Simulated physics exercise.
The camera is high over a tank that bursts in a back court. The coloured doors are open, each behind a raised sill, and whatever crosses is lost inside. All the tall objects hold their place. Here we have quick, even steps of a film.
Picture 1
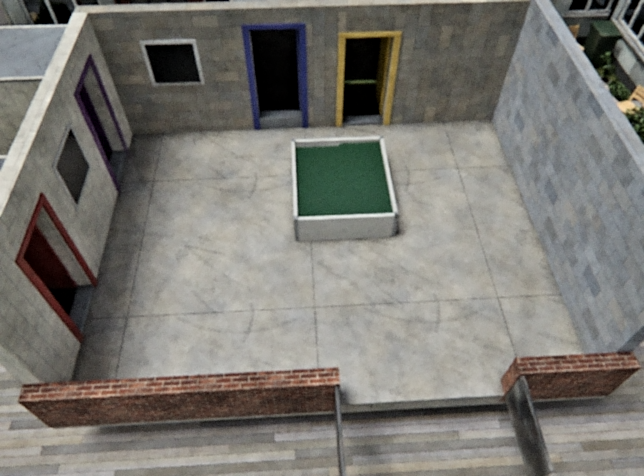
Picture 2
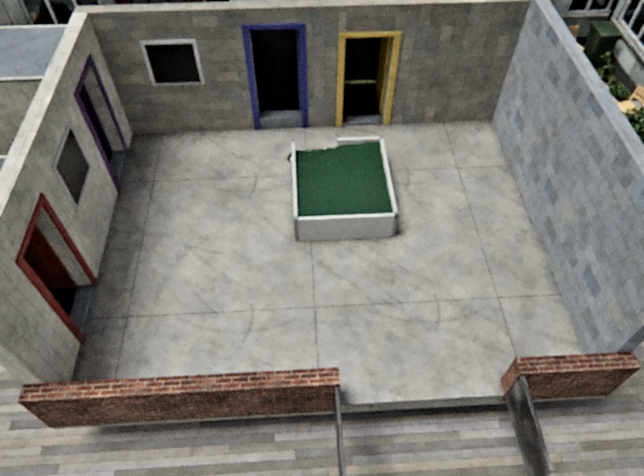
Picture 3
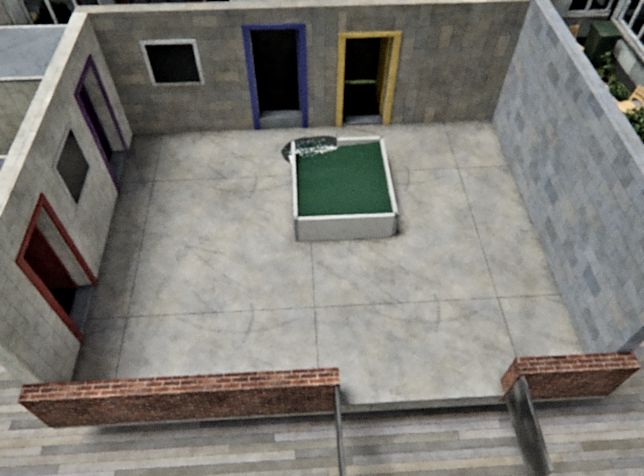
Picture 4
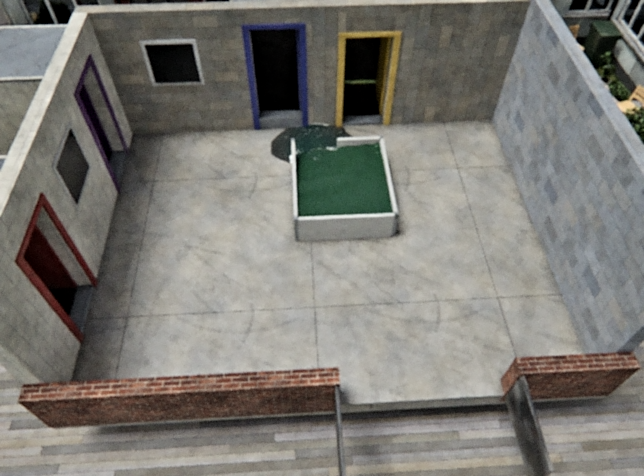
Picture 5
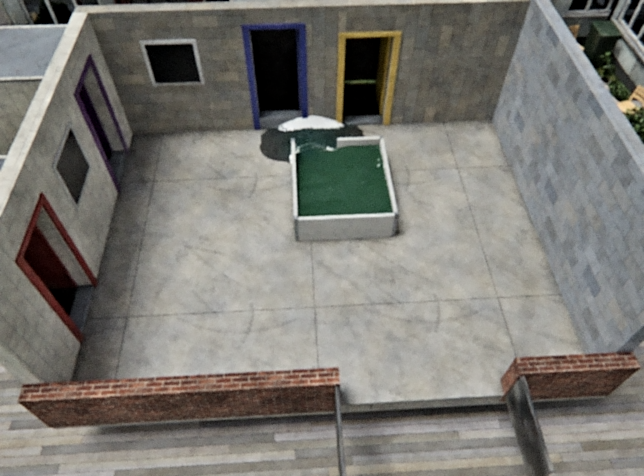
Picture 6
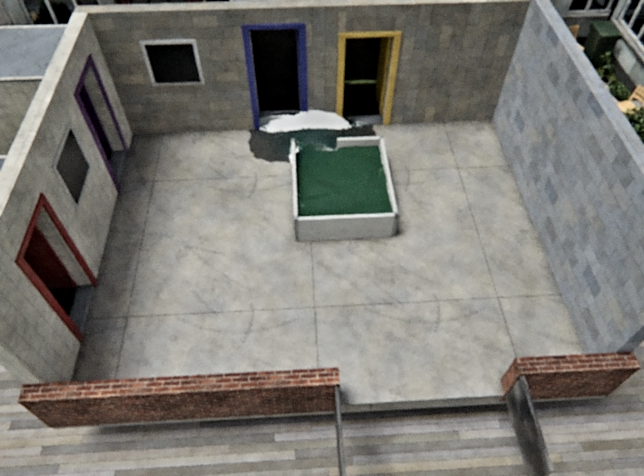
Green water breaking out of the far side of a low walled tank and spreading, foam-edged, across a grey courtyard floor.
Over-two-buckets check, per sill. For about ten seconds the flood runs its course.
Blue door: Within two, yellow door: Over, purple door: Within two, red door: Within two.
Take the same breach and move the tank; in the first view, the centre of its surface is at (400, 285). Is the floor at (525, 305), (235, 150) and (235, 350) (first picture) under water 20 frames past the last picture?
Taking the three spots in turn, I'd say spared, then drenched, then spared.
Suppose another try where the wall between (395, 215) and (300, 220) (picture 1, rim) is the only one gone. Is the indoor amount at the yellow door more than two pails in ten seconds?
Check on yellow - it keeps within bounds.
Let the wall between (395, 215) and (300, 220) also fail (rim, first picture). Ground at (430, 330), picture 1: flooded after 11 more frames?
At that place: Covered.
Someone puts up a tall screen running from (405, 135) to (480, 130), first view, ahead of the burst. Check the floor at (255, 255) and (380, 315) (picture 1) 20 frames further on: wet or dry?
As listed: Free of water, clear.
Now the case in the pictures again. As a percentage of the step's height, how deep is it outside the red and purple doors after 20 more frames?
Some 0 percent and then some 90 percent.
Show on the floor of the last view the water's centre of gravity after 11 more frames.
Centre: Close to (319, 173).
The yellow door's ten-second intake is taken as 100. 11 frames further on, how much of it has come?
My estimate is close to 40 per cent.
A moment on, water covers 10 % of the floor; the blue door under two buckets in, the yellow door under two buckets in, the purple door not reached, the red door not reached.
Next, water covers 20 % of the floor; the blue door under two buckets in, the yellow door under two buckets in, the purple door wet at the sill, nothing in, the red door not reached.
Then, water covers 35 % of the floor; the blue door under two buckets in, the yellow door over two buckets in, the purple door wet at the sill, nothing in, the red door not reached.
Later, water covers 60 % of the floor; the blue door under two buckets in, the yellow door over two buckets in, the purple door wet at the sill, nothing in, the red door wet at the sill, nothing in.
In the end, water covers 85 % of the floor; the blue door under two buckets in, the yellow door over two buckets in, the purple door wet at the sill, nothing in, the red door wet at the sill, nothing in.
